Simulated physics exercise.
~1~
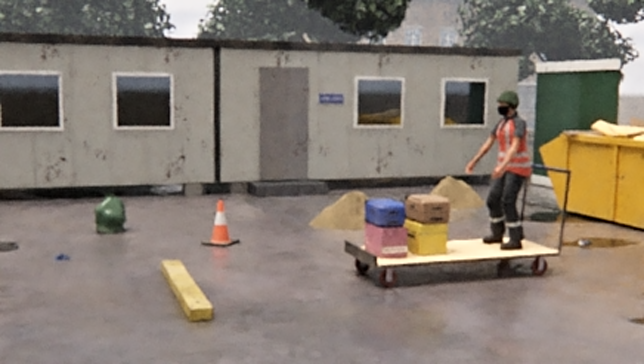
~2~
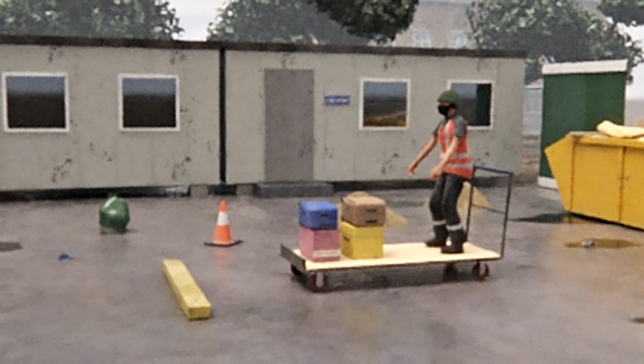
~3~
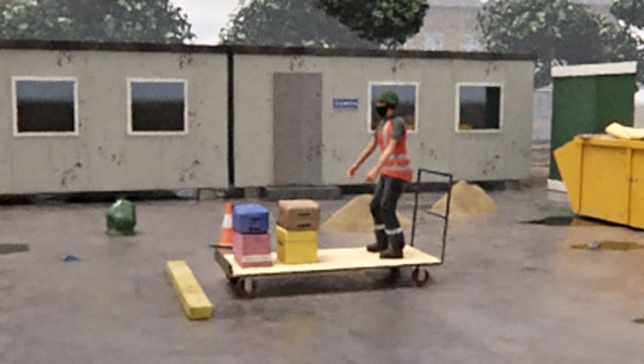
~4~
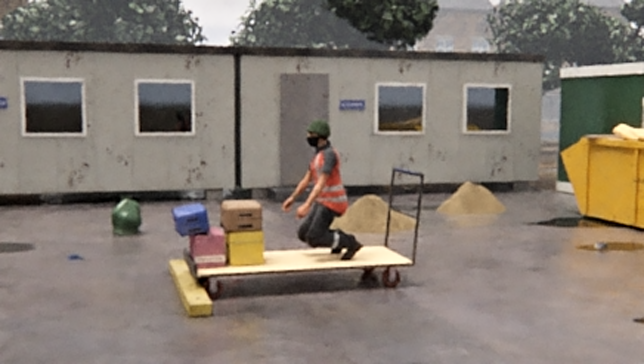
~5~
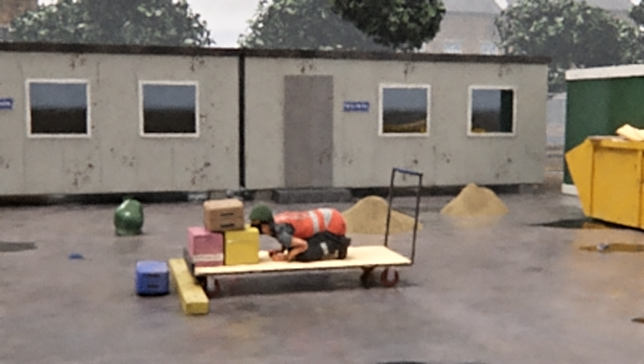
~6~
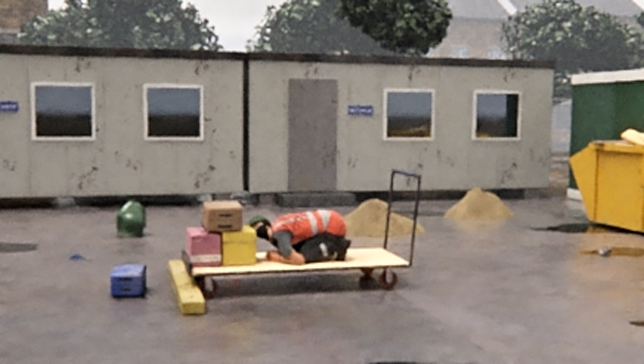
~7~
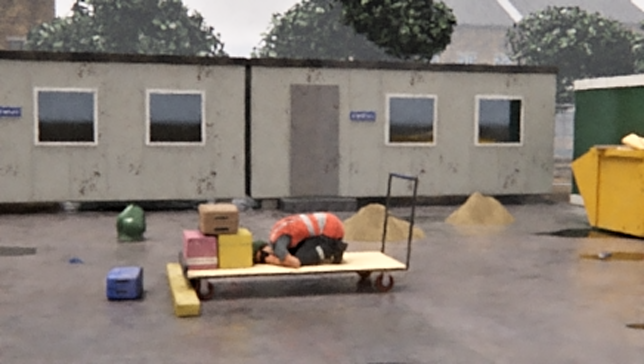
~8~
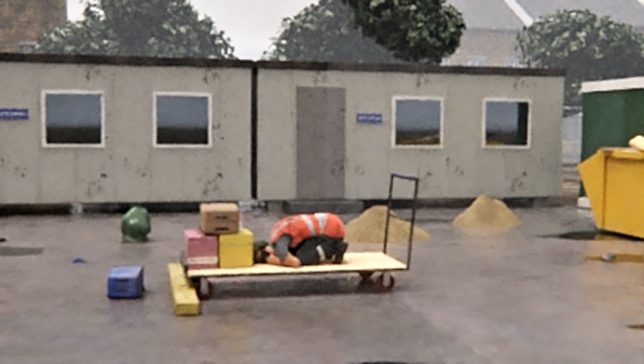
A worker riding a flat cart left crumples forward as it hits a beam, toppling the blue box off.
